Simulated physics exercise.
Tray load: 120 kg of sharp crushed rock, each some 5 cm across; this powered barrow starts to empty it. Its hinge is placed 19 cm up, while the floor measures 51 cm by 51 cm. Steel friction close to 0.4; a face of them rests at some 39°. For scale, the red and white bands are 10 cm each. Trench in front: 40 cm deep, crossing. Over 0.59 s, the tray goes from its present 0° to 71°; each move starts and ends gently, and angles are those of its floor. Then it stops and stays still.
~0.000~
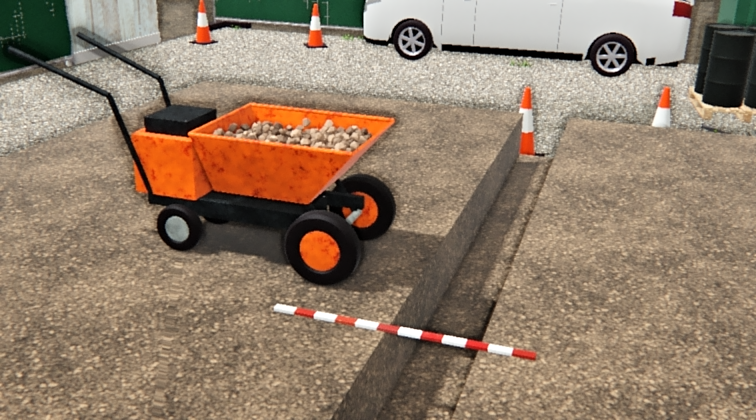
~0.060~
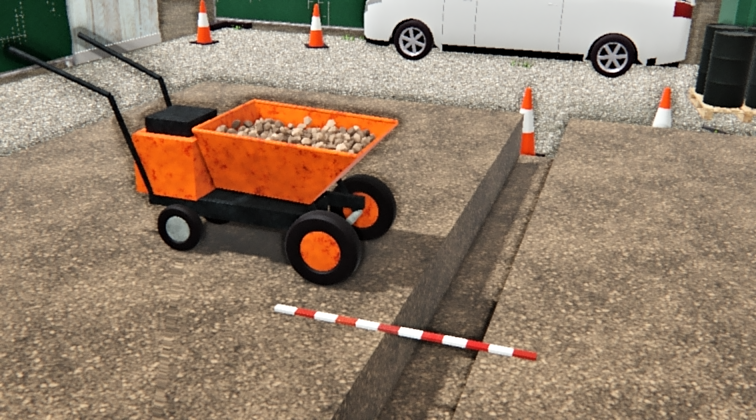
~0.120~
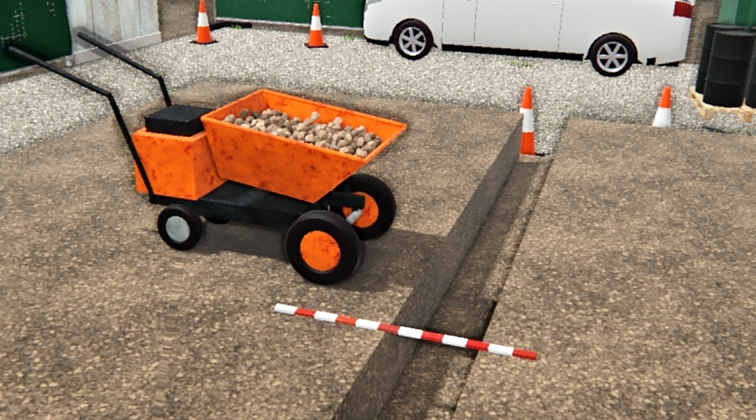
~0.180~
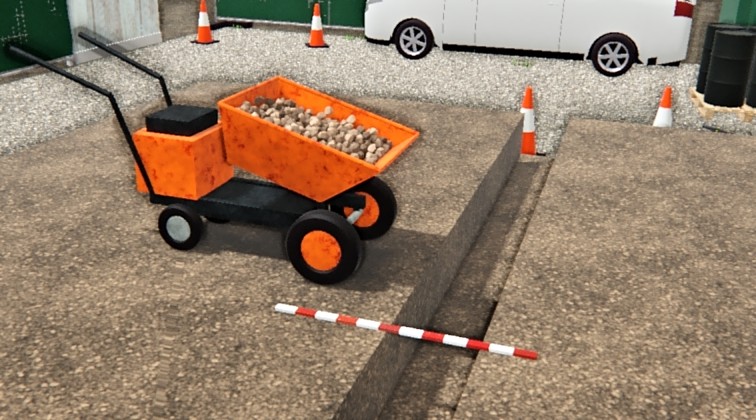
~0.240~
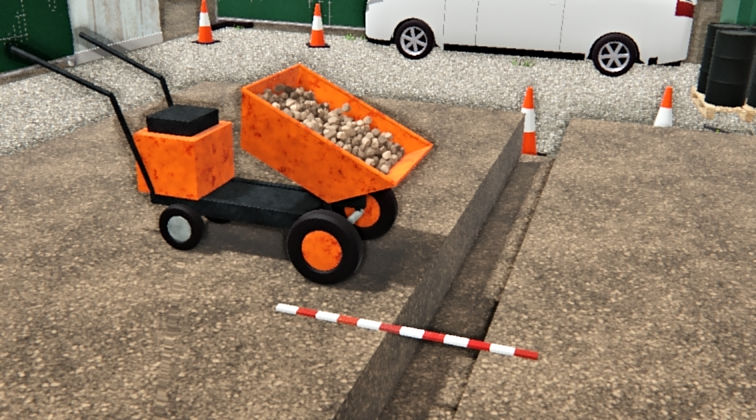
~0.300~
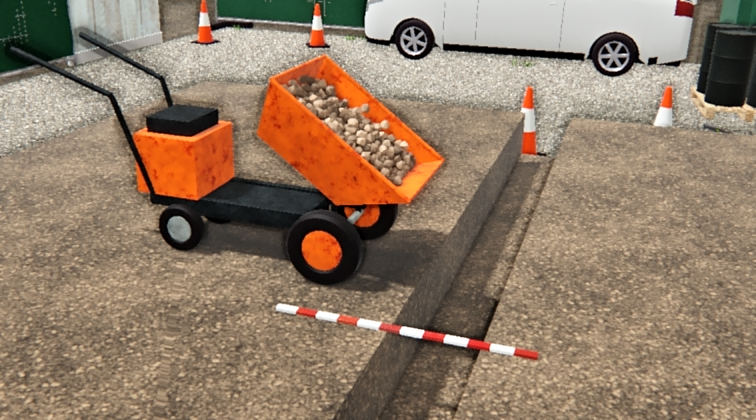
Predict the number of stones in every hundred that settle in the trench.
Close to 72 in a hundred.
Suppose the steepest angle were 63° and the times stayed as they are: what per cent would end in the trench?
I'd guess some 55 in a hundred.
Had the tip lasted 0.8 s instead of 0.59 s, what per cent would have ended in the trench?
It would come to roughly 85 per cent.
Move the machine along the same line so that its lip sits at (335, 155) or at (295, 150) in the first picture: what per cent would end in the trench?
About 90 per cent from the first spot, about 80 from the second.
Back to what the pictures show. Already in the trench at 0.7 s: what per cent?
By then, around 20 percent.
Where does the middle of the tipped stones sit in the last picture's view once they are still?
Somewhere around (481, 334) in the last picture.
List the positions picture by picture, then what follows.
In the first picture, lip at (352, 155), floor tilted 0°, highest stones at (324, 132).
In the second picture, the tray is at 2°, its lip at (356, 157); the top of the load is at (299, 129); the stones move at 0.5 m/s on average.
In the third picture, lip at (366, 162), floor tilted 8°, highest stones at (266, 117); the stones move at 0.9 m/s on average.
In the fourth picture, the tray is at 16°, its lip at (380, 171); the top of the load is at (280, 105); the stones move at 1.3 m/s on average.
In the fifth picture, the tray is at 26°, its lip at (396, 185); the top of the load is at (291, 93); the stones move at 1.5 m/s on average.
In the sixth picture, lip at (409, 202), floor tilted 36°, highest stones at (311, 85); the stones move at 1.6 m/s on average.
After 0.4 s the floor is at 60°; 100 % in the tray; the foremost stones are at (427, 208).
After 0.7 s the floor is at 71°; 80 % in the tray, 20 % in the trench; the foremost stones are at (497, 311).
After 1.0 s the floor is at 71°; 17 % in the tray, 54 % in the trench, 28 % past the trench; the foremost stones are at (661, 320).
After 3.0 s the floor is at 71°; 0 % in the tray, 72 % in the trench, 28 % past the trench; the foremost stones are past the picture's edge.
